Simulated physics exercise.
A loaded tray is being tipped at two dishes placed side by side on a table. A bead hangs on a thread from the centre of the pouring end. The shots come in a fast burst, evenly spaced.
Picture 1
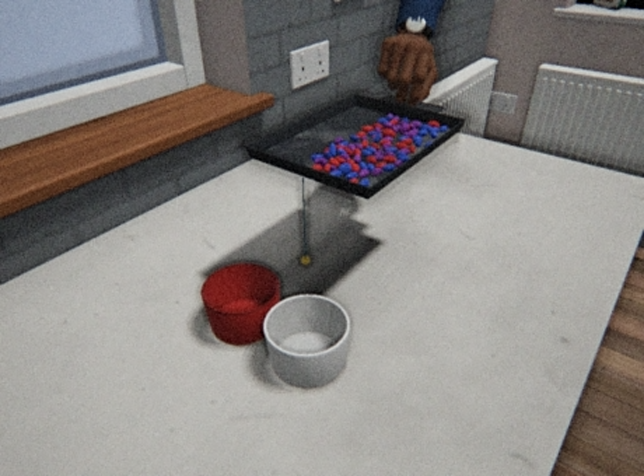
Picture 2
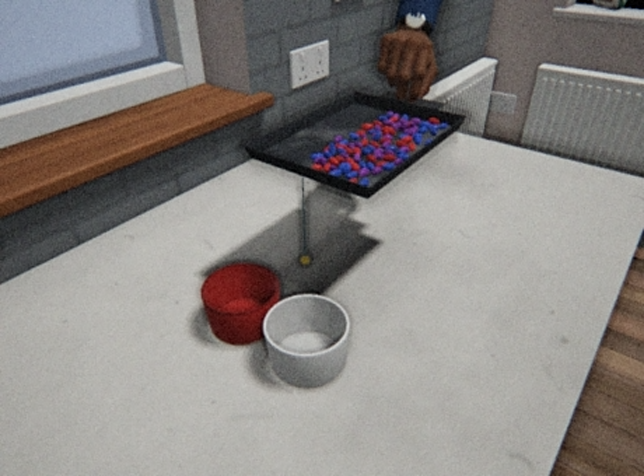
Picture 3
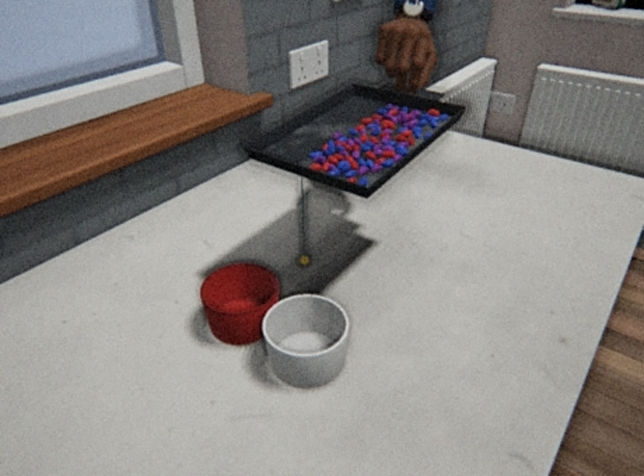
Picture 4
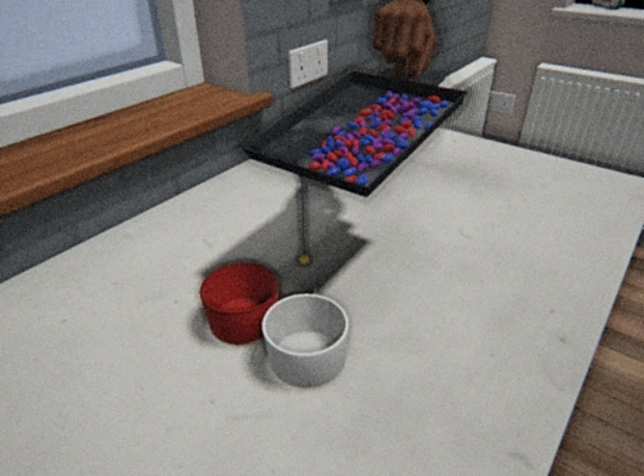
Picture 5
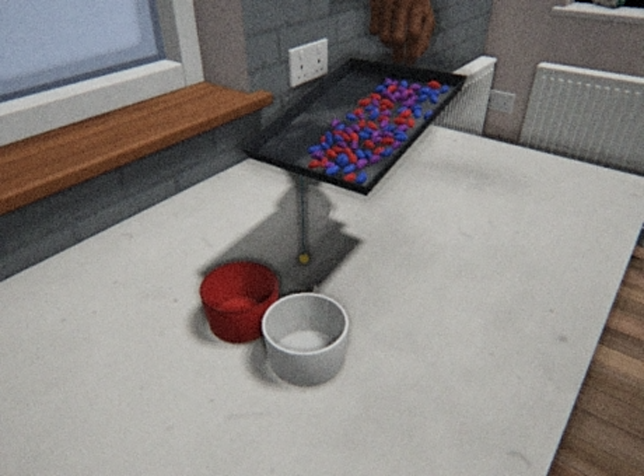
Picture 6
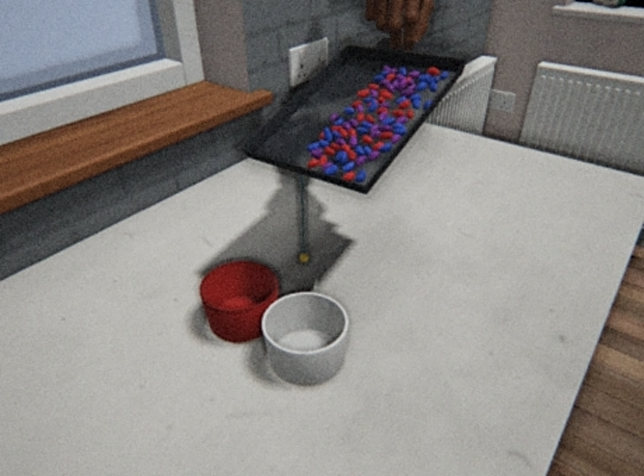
The clip opens on a dark tray of red, blue and purple jelly beans held above a pale table, where a red dish and a white dish sit side by side beneath a hanging bead. A hand at the far end then raises that end steadily, steepening the tray toward the dishes.
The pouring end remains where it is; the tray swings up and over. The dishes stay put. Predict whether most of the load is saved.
Most likely the spill will be the lesser part.
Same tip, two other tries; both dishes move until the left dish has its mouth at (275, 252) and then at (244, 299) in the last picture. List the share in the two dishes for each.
The first try yields 20% and the second yields 30%.
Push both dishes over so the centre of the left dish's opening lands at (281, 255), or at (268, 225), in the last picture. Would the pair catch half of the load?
At place one the minor share; at place two the minor share.
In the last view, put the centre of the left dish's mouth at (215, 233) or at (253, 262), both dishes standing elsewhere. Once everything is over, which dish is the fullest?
Trial one goes to the right of the two, trial two to the left of the two.
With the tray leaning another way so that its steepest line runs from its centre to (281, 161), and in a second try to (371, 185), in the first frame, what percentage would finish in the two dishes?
Lab note: Try one about 20 %, try two about 0 %.
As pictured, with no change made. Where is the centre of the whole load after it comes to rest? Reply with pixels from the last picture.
Somewhere around (247, 316) in the final view.
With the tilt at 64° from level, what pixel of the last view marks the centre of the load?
The centre of the load shows up near (306, 147) in the last view.
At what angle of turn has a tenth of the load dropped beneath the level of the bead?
95° or so.
Soon, tray tipped steeply; nearly all on the tray; a stray few in the air.
A while on, tray tipped past a quarter turn; about a third on the tray; a stray few in the right dish; a small part in the left dish; a small part outside both; about half in the air.
Towards the end, tray tipped past a quarter turn; about a quarter in the right dish; about a third in the left dish; about a third outside both.
Finally, tray tipped past a quarter turn; about a quarter in the right dish; about a third in the left dish; about a third outside both.
